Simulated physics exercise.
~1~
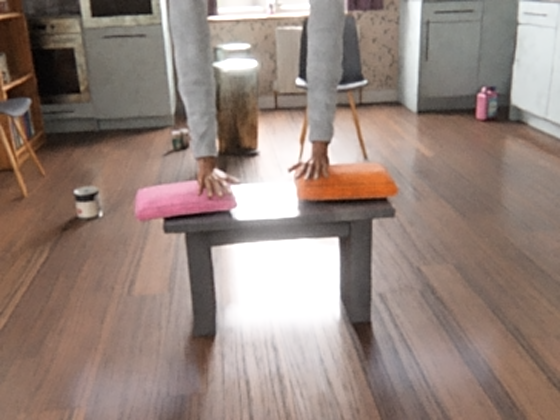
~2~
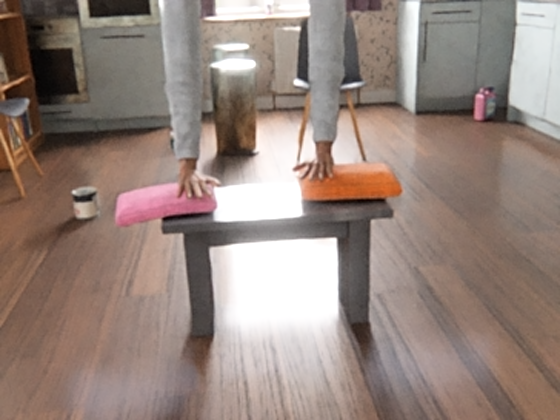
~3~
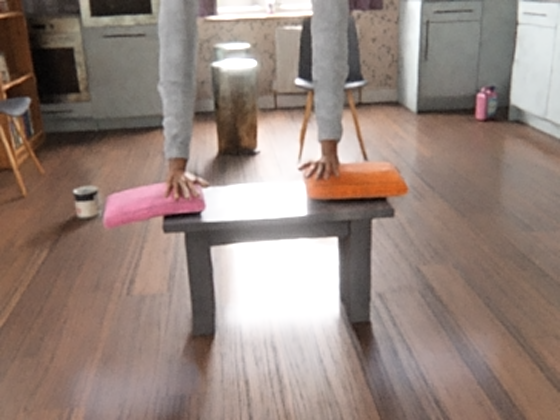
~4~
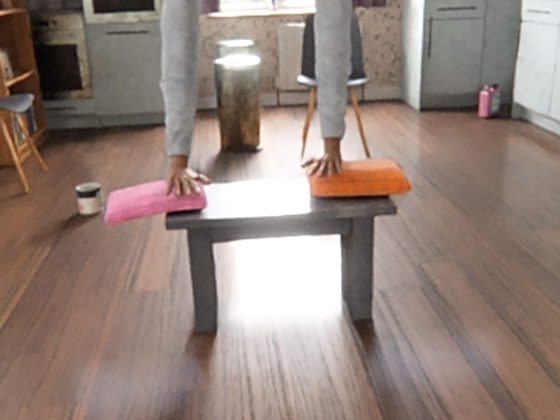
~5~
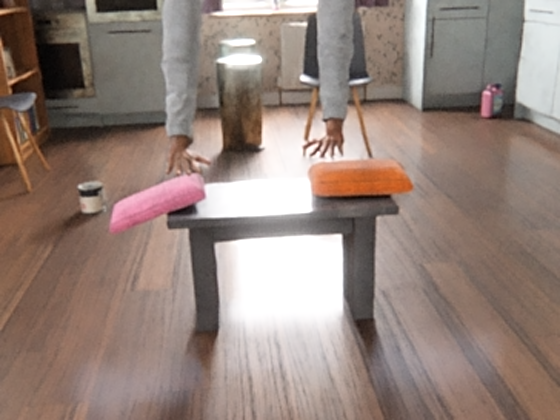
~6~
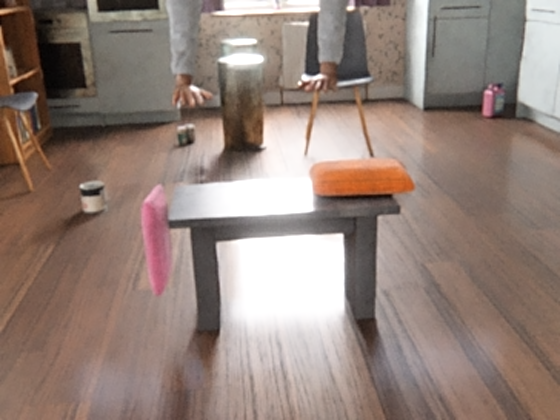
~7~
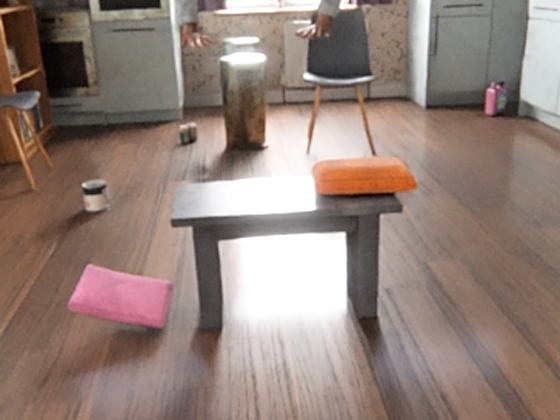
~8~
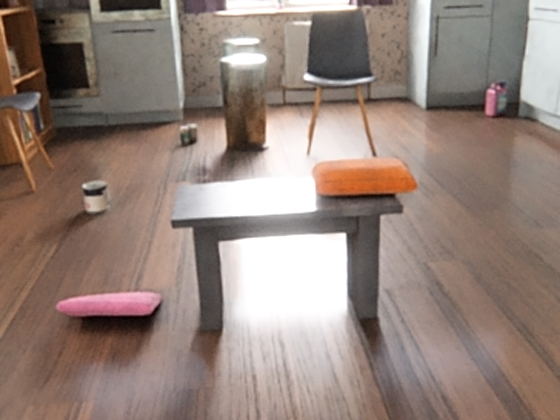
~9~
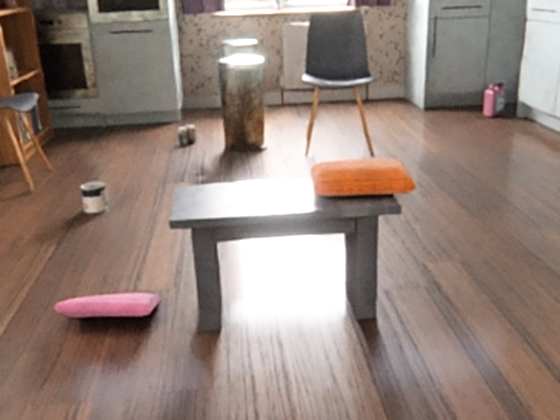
A person in grey sleeves, only the arms in view, presses down on a pink sack at the left end and an orange bag at the right end of a low grey bench, seen from the front in a wood-floored kitchen. The hands slide the pink sack left until it juts well past the edge, and shift the orange bag slightly right. Both hands then lift and draw back out of view. The pink sack tips, slumps off the end and drops. It ends lying flat on the floor at left, while the orange bag stays on the bench.
